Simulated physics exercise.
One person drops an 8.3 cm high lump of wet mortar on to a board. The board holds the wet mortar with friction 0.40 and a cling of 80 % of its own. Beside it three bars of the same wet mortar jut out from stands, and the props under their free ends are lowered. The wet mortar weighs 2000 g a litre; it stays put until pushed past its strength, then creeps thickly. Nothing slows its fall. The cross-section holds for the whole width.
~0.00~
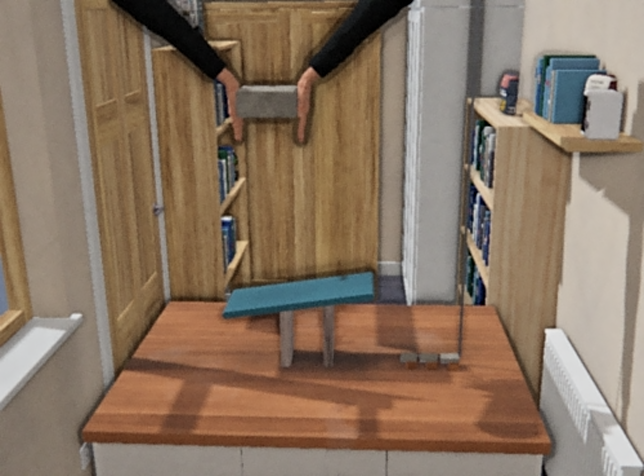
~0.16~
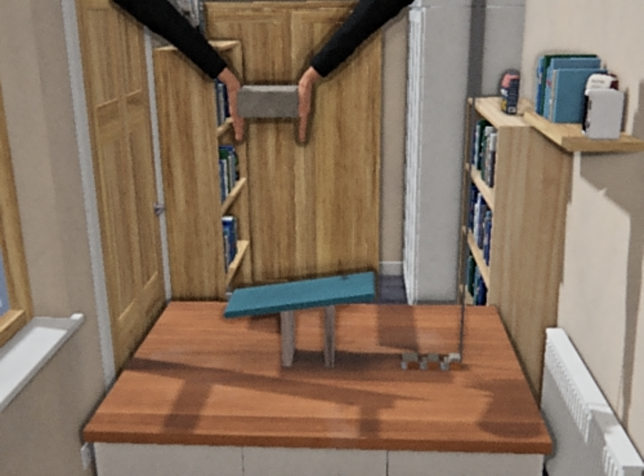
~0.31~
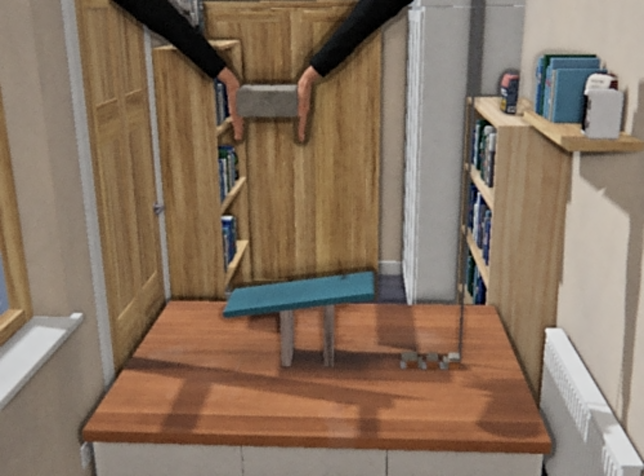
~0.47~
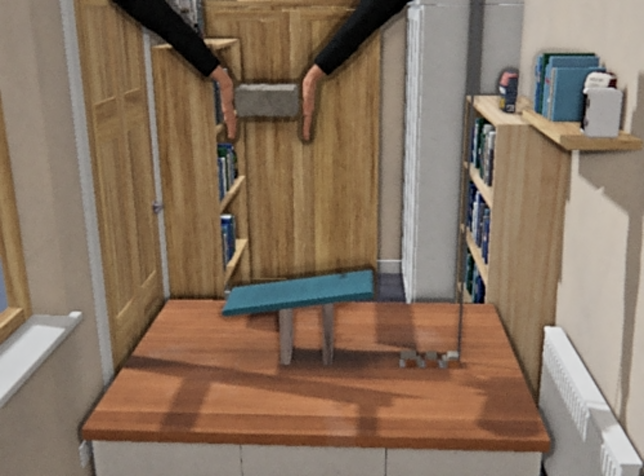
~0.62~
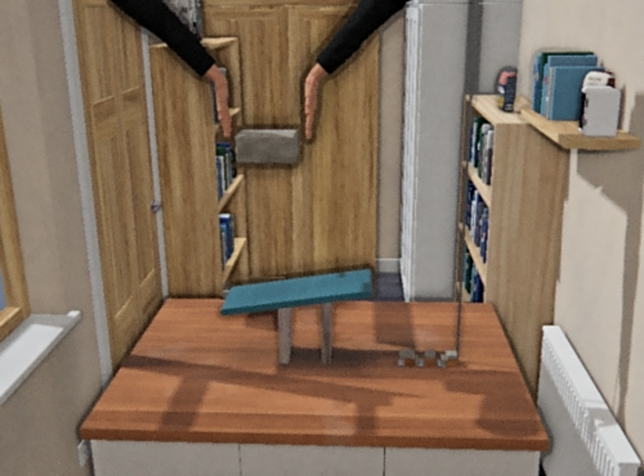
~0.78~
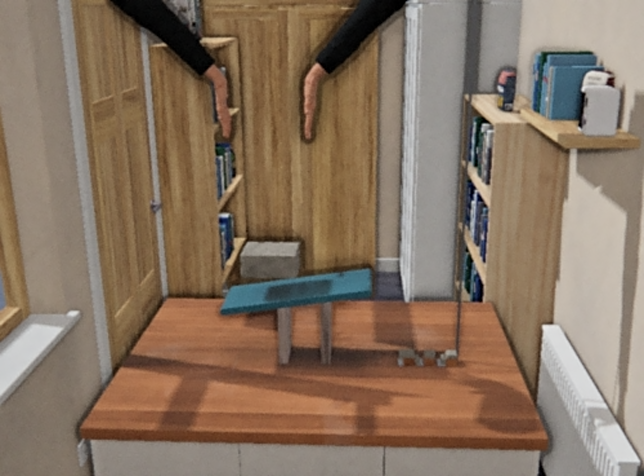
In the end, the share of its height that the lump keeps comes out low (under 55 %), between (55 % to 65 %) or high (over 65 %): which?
It comes out high: Over 65 %.
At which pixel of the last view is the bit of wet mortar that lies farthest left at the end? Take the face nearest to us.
Around (238, 303).
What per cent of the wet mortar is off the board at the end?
About 30 % off the board.
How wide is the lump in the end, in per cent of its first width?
Some 150 %.
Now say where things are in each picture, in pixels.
Highest point of the wet mortar at (244, 91); the tips have sunk 0, 0, 0 (left to right), in the first frame.
Highest point of the wet mortar at (245, 91); the tips have sunk 0, 2.9 cm, 2.9 cm (left to right), in the second frame.
Highest point of the wet mortar at (244, 90); the tips have sunk 2 mm, 2.9 cm, 2.9 cm (left to right), in the third frame.
Highest point of the wet mortar at (243, 89); the tips have sunk 2 mm, 2.9 cm, 2.9 cm (left to right), in the fourth frame.
Highest point of the wet mortar at (244, 137); the tips have sunk 2 mm, 2.9 cm, 2.9 cm (left to right), in the fifth frame.
Highest point of the wet mortar at (249, 255); the tips have sunk 2 mm, 2.9 cm, 2.9 cm (left to right), in the sixth frame.
By 0.89 s, it stands 69 % of its first height and 6 % has gone off the board.
By 1.03 s, it stands 69 % of its first height and 15 % has gone off the board.
By 1.16 s, it stands 69 % of its first height and 30 % has gone off the board.
By 1.30 s, it stands 69 % of its first height and 30 % has gone off the board.
By 1.40 s, at the end, it stands 69 % of its first height and 30 % has gone off the board.
